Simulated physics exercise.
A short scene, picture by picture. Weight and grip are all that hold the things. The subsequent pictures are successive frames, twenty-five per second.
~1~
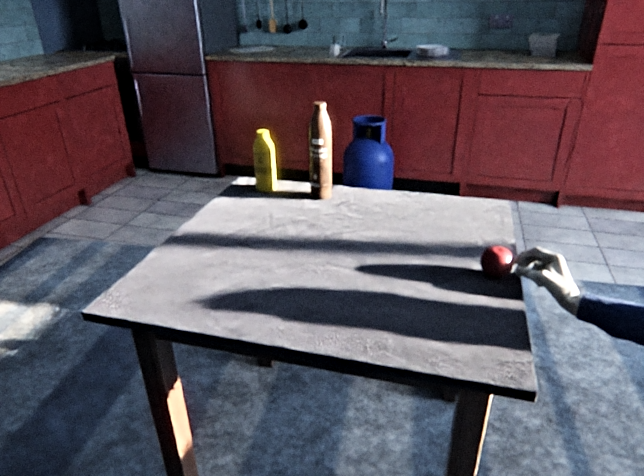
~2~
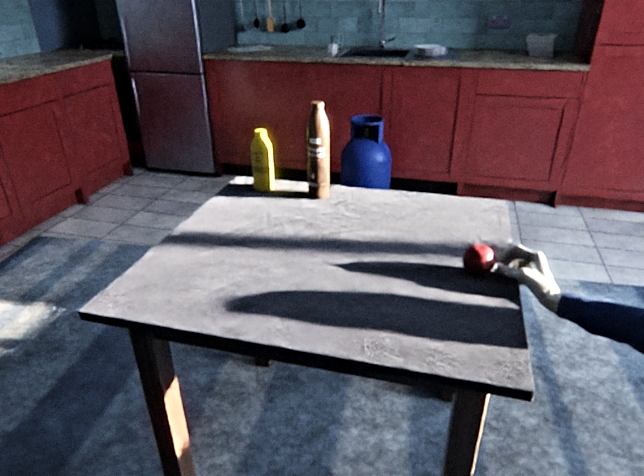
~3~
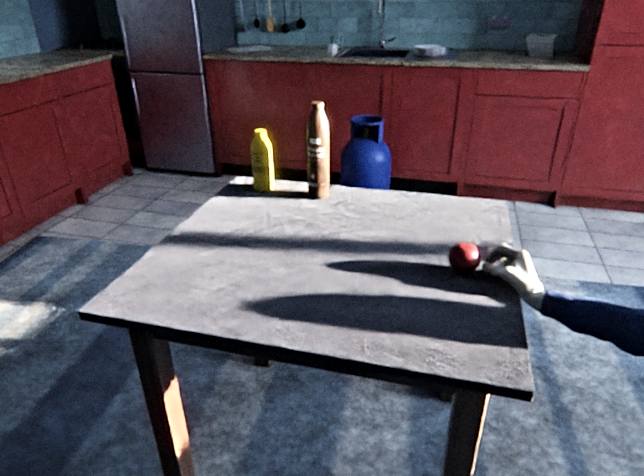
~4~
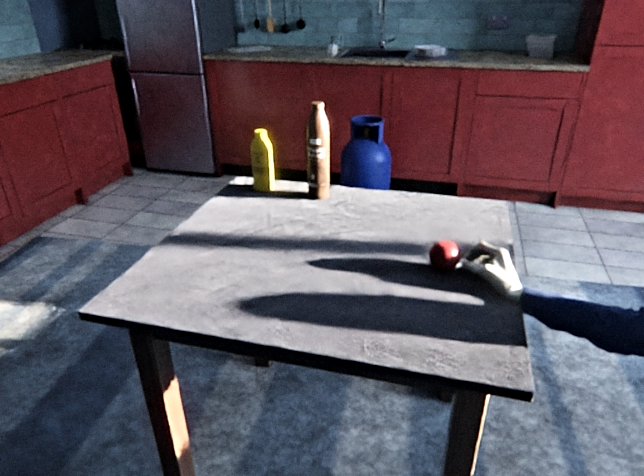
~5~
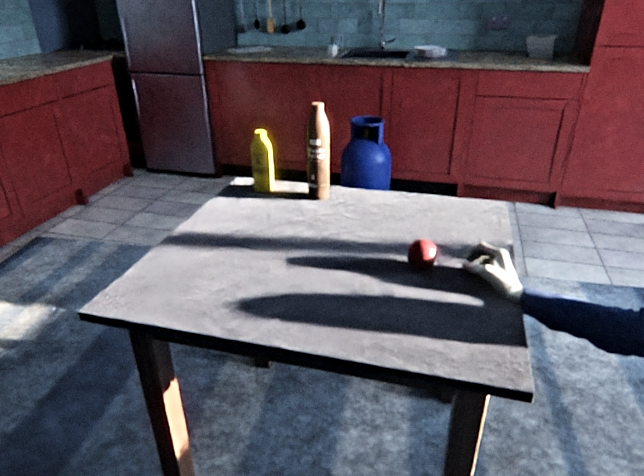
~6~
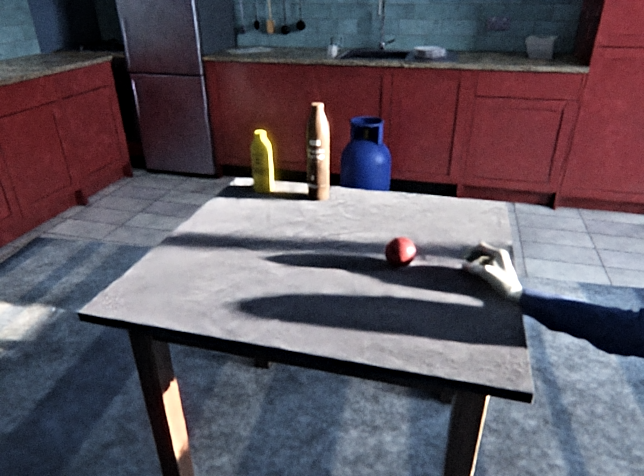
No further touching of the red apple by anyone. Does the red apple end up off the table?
Turns out it is no longer on the table.
Then, 0.40 s later than the last frame, red apple moved well along near (212, 229).
Then, 0.80 s later than the last frame, red apple now off the table.
When it is over, off the table, red apple.
